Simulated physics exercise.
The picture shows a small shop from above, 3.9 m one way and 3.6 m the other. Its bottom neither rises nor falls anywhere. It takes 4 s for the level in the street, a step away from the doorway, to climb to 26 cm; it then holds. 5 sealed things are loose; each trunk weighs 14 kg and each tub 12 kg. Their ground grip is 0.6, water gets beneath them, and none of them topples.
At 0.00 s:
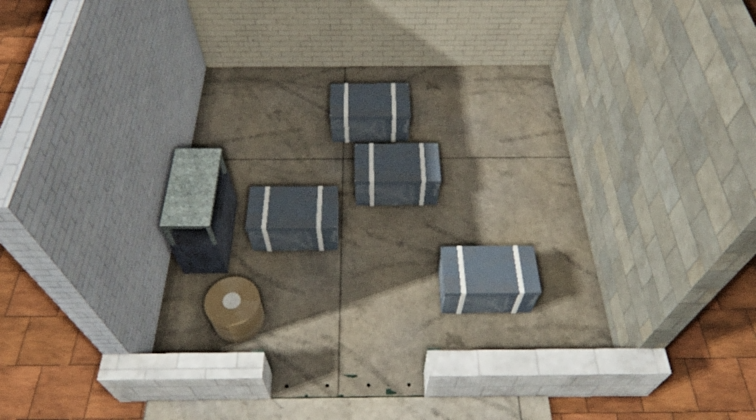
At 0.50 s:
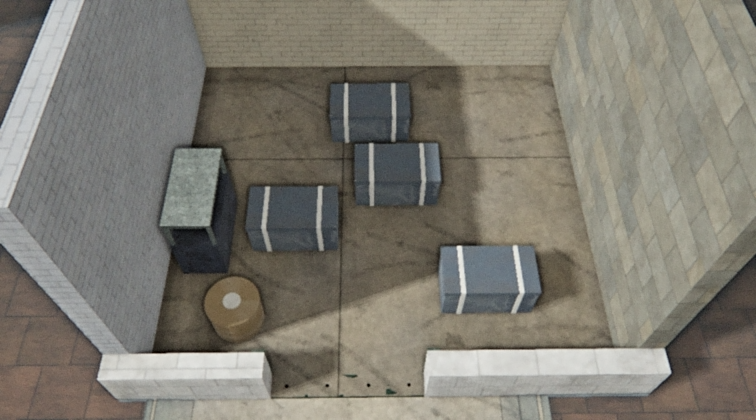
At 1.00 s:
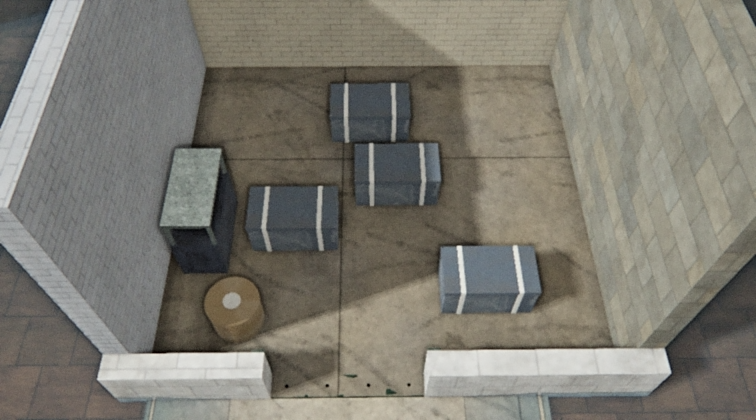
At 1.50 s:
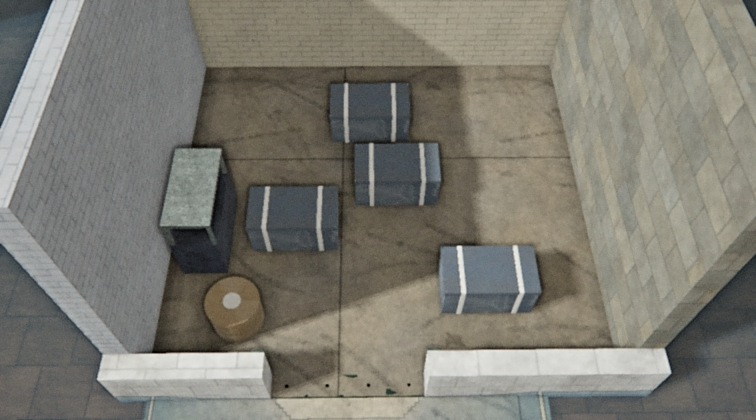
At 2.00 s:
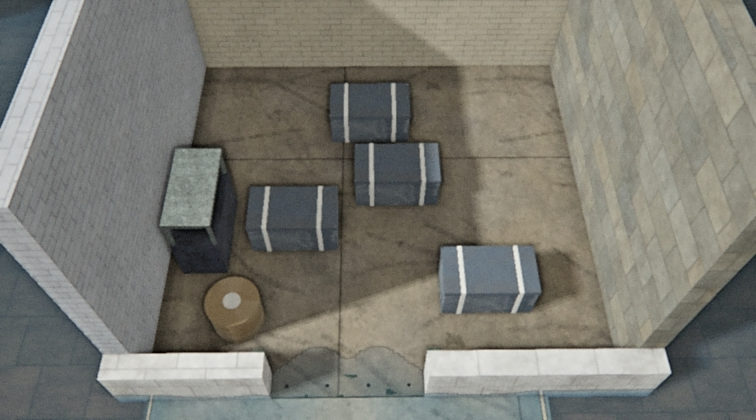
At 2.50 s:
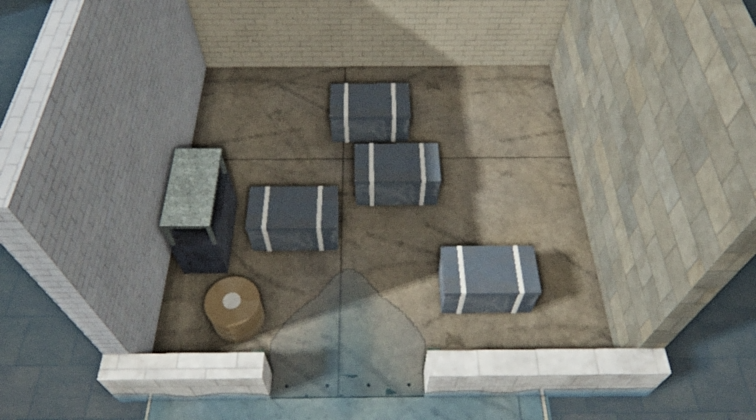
A small shop with pale brick and stone walls, open at the front between two low white walls, is seen from above by a still camera. Four blue-grey trunks with white straps rest on the brown floor, with a dark cabinet and a round tan object at left. The reddish paving outside turns grey-blue under water, which then spreads through the doorway in a widening patch, while the objects stay still.
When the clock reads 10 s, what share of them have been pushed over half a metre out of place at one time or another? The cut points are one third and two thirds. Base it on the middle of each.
Middle band: A third to two thirds.
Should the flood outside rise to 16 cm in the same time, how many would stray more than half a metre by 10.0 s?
With that change, 3 of them.
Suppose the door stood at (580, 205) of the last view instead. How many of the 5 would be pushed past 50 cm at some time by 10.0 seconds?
Then it comes to 4 of them.
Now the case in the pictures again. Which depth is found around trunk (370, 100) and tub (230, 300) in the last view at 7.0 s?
Depths: Near 15 cm, then near 4 cm.
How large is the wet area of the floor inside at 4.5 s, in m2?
Some 7.5 m2 of it.
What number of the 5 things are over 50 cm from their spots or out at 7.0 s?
Tally: 3.
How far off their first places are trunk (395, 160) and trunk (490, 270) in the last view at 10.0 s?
Shifts: 200 cm / 20 cm.
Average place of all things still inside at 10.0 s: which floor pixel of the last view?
The centre is close to (409, 238).
After 3.5 s 0 of 5 are over 50 cm from their spots; 0 afloat.
After 4.5 s 1 of 5 are over 50 cm from their spots; 0 afloat.
After 7.0 s 3 of 5 are over 50 cm from their spots; 3 afloat.
After 10.0 s 3 of 5 are over 50 cm from their spots, and 3 have been at some point; 4 afloat.
